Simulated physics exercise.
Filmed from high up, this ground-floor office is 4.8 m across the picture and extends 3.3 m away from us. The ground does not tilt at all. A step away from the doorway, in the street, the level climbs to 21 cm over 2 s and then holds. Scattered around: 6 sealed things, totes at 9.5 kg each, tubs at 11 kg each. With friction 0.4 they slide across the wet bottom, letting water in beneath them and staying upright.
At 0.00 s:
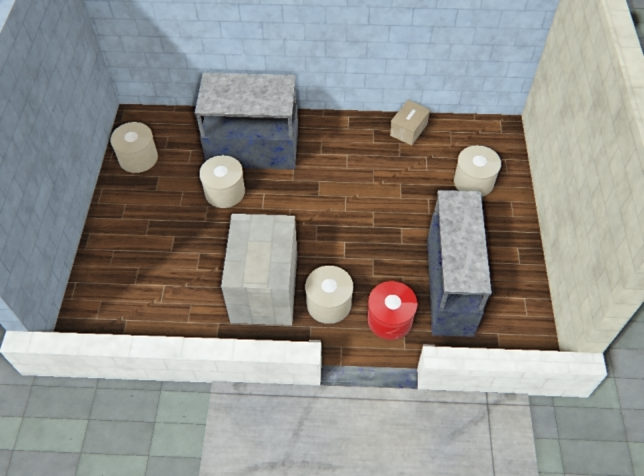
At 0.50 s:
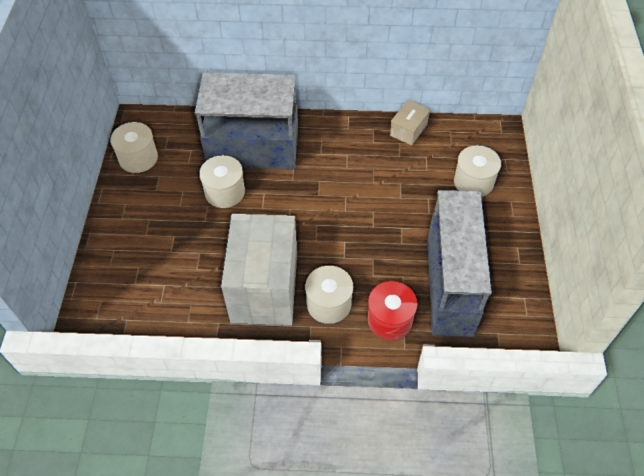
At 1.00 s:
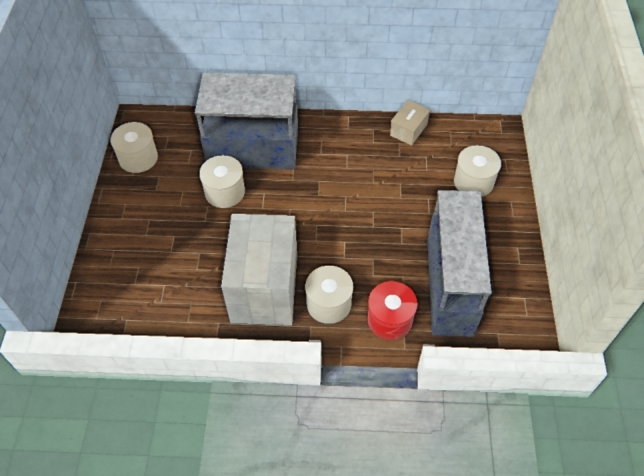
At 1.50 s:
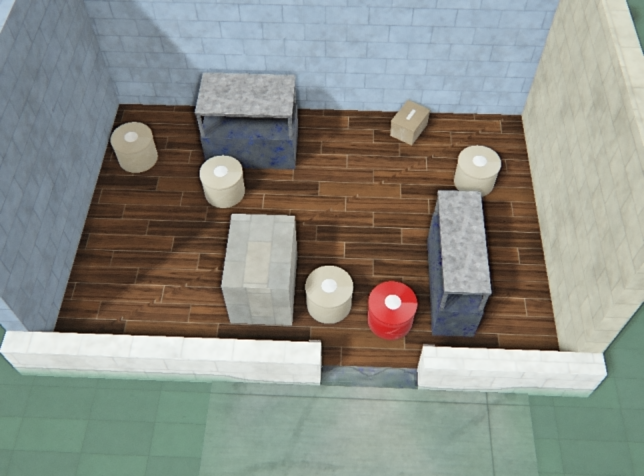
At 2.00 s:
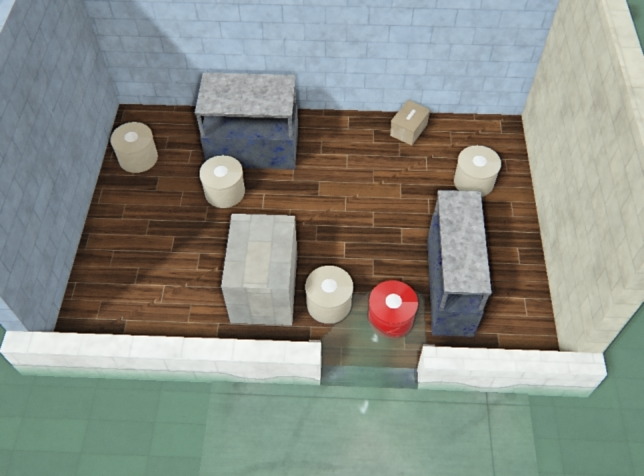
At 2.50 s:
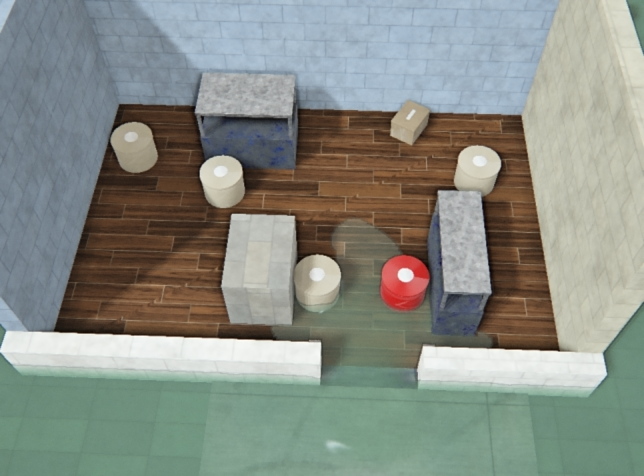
In a ground-floor office seen from above, greenish water spread over the street outside, then flowed in through the doorway, nudging the red tub back and right and the pale tub beside it slightly left.
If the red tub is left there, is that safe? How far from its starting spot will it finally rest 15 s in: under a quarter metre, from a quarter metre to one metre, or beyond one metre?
Long gone.
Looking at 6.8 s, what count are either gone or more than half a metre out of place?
Answer: 3.
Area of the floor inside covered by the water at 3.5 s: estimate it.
About 5.5 m2.
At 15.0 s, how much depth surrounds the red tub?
About 11 cm.
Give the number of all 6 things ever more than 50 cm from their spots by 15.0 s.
It works out to 5.
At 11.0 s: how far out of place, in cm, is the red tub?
Shift by then: About 100 cm.
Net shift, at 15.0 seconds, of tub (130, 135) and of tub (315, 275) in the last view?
They've ended up 50 cm and 250 cm away, in that order.
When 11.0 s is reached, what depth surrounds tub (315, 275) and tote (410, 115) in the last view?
Depth approx. 11 cm / 12 cm.
After 3.5 s the red tub is near (404, 162), 1.7 m from its start, aground; 0 afloat.
After 6.8 s the red tub is near (465, 103), 2.7 m from its start, afloat; 3 afloat.
After 11.0 s the red tub is near (505, 276), 1.1 m from its start, afloat; 4 afloat.
After 15.0 s the red tub is near (405, 163), 1.7 m from its start, afloat; 6 afloat.
